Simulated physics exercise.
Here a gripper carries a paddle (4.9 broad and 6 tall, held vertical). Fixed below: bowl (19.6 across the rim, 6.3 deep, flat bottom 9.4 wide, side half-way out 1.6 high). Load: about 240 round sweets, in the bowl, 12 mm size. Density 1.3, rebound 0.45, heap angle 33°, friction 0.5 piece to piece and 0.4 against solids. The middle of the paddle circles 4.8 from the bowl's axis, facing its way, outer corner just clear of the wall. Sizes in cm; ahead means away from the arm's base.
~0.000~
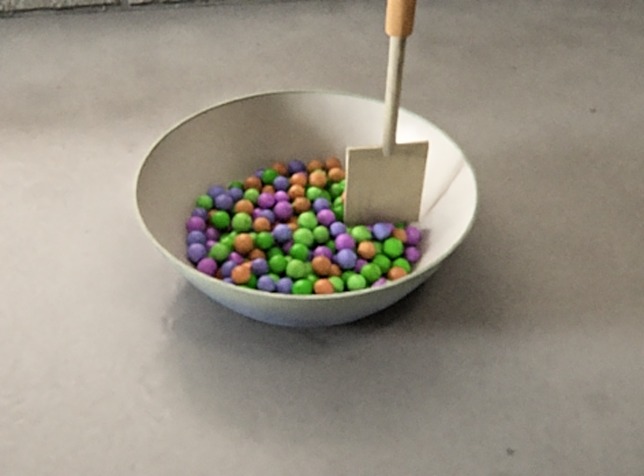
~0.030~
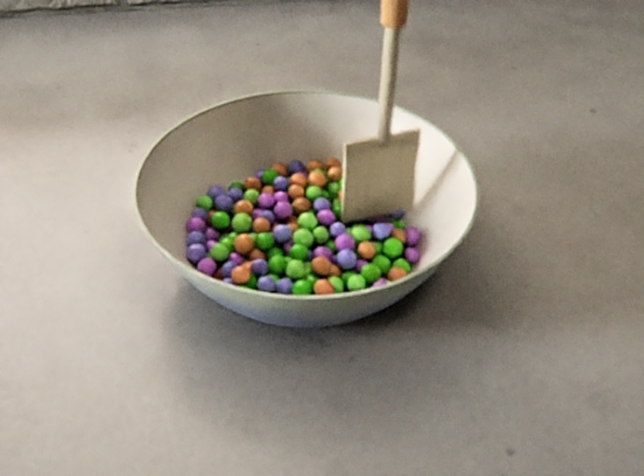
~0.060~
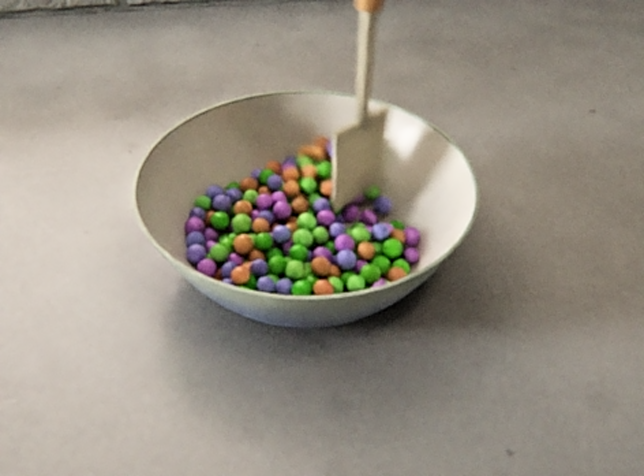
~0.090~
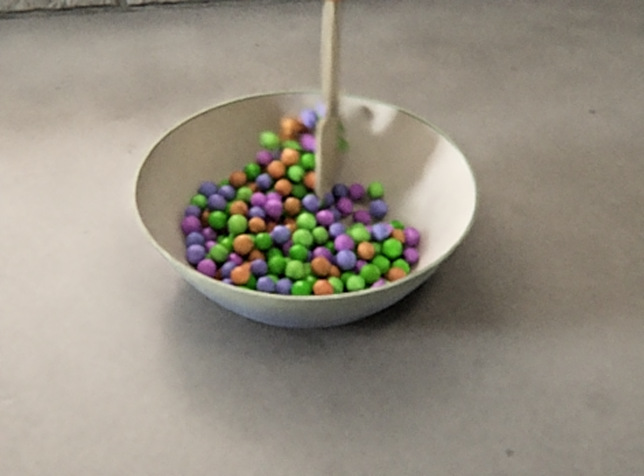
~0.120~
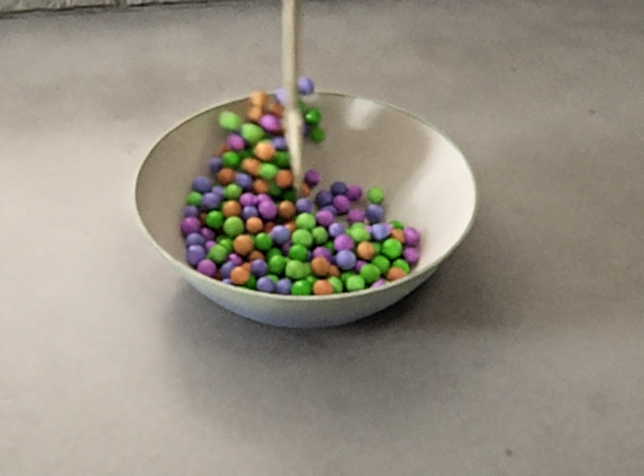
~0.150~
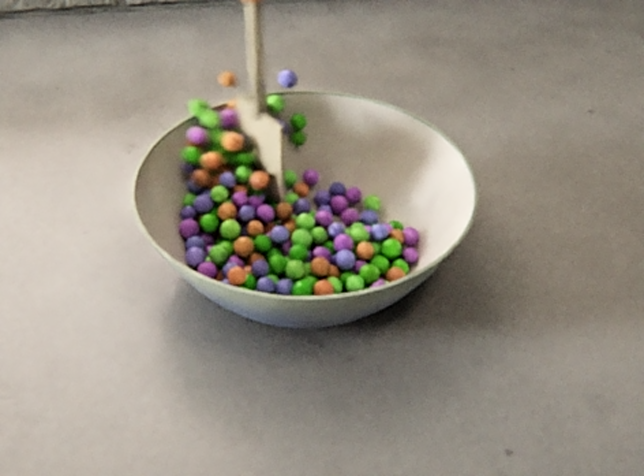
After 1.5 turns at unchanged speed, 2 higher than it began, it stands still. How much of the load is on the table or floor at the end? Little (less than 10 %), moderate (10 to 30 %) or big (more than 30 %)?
Share on the table or floor: Moderate (10 to 30 %).
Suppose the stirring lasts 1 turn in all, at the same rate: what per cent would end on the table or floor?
In that case some 10 per cent.
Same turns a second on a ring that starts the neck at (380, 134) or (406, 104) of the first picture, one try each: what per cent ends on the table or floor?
About 20 and 0 per cent.
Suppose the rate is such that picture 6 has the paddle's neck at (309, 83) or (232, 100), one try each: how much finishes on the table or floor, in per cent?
About 5 and 25 per cent.
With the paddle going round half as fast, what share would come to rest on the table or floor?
It would be near 0 per cent.
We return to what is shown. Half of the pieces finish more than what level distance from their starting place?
About 2 cm.
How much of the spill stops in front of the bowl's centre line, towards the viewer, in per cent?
About 70 per cent.
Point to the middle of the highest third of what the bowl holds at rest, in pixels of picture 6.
Near (309, 237).
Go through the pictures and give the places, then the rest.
The first picture shows the paddle neck at (391, 123), 0° round; upper third of the load around (299, 226), from x 195 to 410, top at y 165; 241 in the bowl.
The second picture shows the paddle neck at (386, 114), 10° round; upper third of the load around (299, 227), from x 195 to 410, top at y 165.
The third picture shows the paddle neck at (364, 97), 36° round; upper third of the load around (302, 217), from x 195 to 410, top at y 145.
The fourth picture shows the paddle neck at (331, 85), 63° round; upper third of the load around (294, 203), from x 190 to 410, top at y 110.
The fifth picture shows the paddle neck at (293, 82), 90° round; upper third of the load around (265, 194), from x 190 to 410, top at y 85.
The sixth picture shows the paddle neck at (258, 88), 117° round; upper third of the load around (241, 193), from x 190 to 410, top at y 80; 240 in the bowl, 1 in flight or on the tool.
After 0.33 s, 279° round, highest piece 10 above the table; 214 in the bowl, 10 on the table or floor, 17 in flight or on the tool.
After 0.51 s, 81° round, highest piece 8 above the table; 203 in the bowl, 36 on the table or floor, 2 in flight or on the tool.
After 0.80 s, 180° round, highest piece 4 above the table; 199 in the bowl, 42 on the table or floor.
After 1.50 s, 180° round, highest piece 4 above the table; 199 in the bowl, 42 on the table or floor.
In the end, 199 in the bowl, 42 on the table or floor. That is 17 % on the table or floor.
